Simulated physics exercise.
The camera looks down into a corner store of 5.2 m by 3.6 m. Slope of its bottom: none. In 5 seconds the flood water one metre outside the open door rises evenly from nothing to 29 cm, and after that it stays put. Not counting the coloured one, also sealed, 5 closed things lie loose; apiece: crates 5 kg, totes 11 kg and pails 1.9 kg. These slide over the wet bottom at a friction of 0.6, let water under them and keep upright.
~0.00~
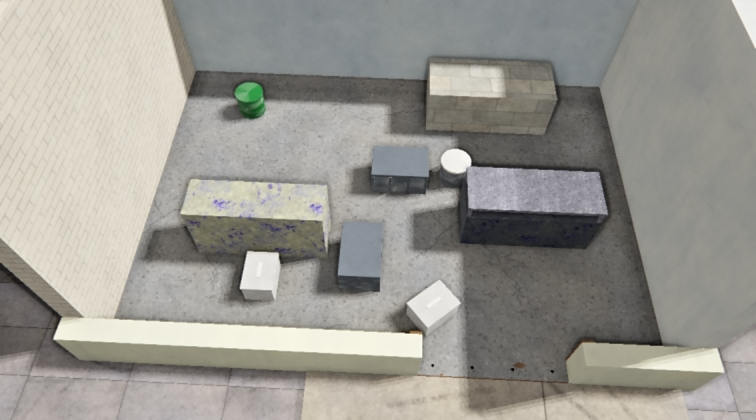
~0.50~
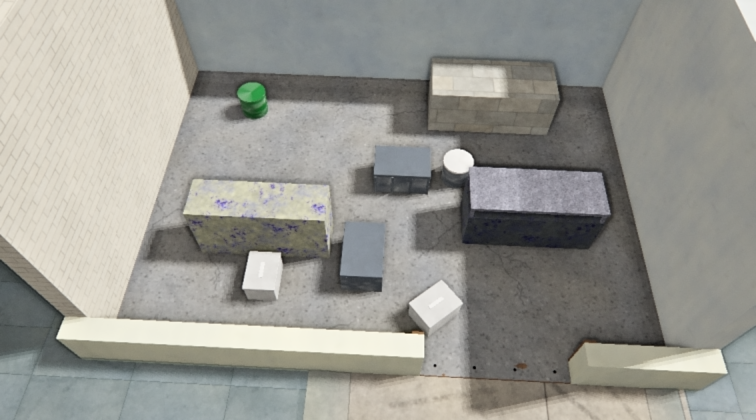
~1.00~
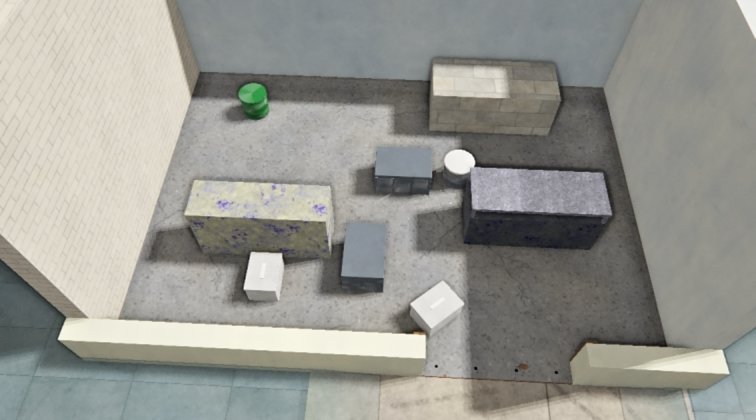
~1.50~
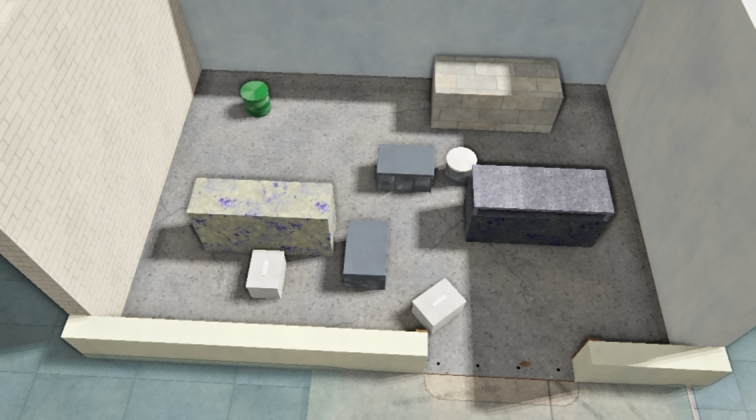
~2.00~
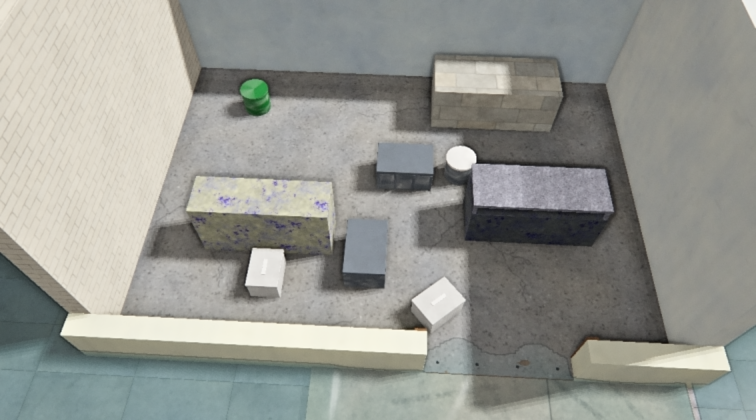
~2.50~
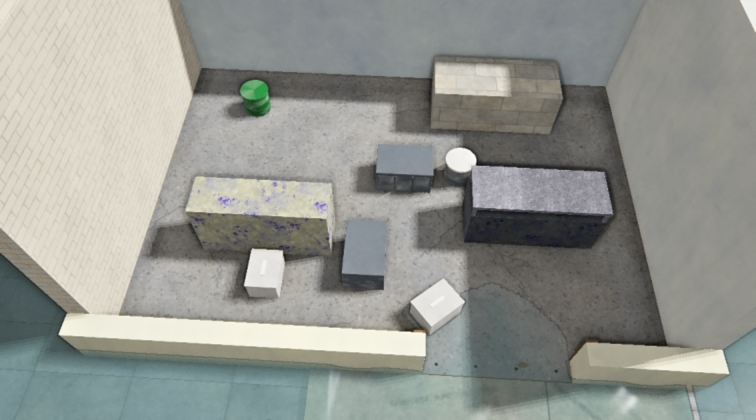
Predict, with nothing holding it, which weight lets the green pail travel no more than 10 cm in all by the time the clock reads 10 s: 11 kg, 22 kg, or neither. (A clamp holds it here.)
Outcome: Only the large mass serves.
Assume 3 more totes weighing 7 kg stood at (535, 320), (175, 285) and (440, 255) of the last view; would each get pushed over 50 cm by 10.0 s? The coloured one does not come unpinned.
Taking them in order, the first is beyond the line, the second inside the line and the third beyond the line.
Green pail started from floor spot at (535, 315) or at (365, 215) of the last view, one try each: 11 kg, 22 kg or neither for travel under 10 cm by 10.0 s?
First try none suffices, second try none suffices.
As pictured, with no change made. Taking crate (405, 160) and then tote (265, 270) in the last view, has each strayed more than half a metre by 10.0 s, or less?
So that's further for the first and not as far for the second.
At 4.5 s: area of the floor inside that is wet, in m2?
Flooded: Near 5.0 m2.
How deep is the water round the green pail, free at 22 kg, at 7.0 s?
Close to 5 cm deep.
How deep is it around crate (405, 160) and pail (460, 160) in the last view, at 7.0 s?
8 and 4 cm.
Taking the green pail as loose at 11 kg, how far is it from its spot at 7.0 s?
Roughly 0 cm.
After 3.5 s the green pail would be 0 cm from its start with 11 kg and 0 cm from its start with 22 kg; 0 cm of water round it then.
After 4.5 s the green pail would be 0 cm from its start with 11 kg and 0 cm from its start with 22 kg; 0 cm of water round it then.
After 7.0 s the green pail would be 0 cm from its start with 11 kg and 0 cm from its start with 22 kg; 5 cm of water round it then.
After 10.0 s the green pail would be 43 cm from its start with 11 kg and 0 cm from its start with 22 kg; 14 cm of water round it then.
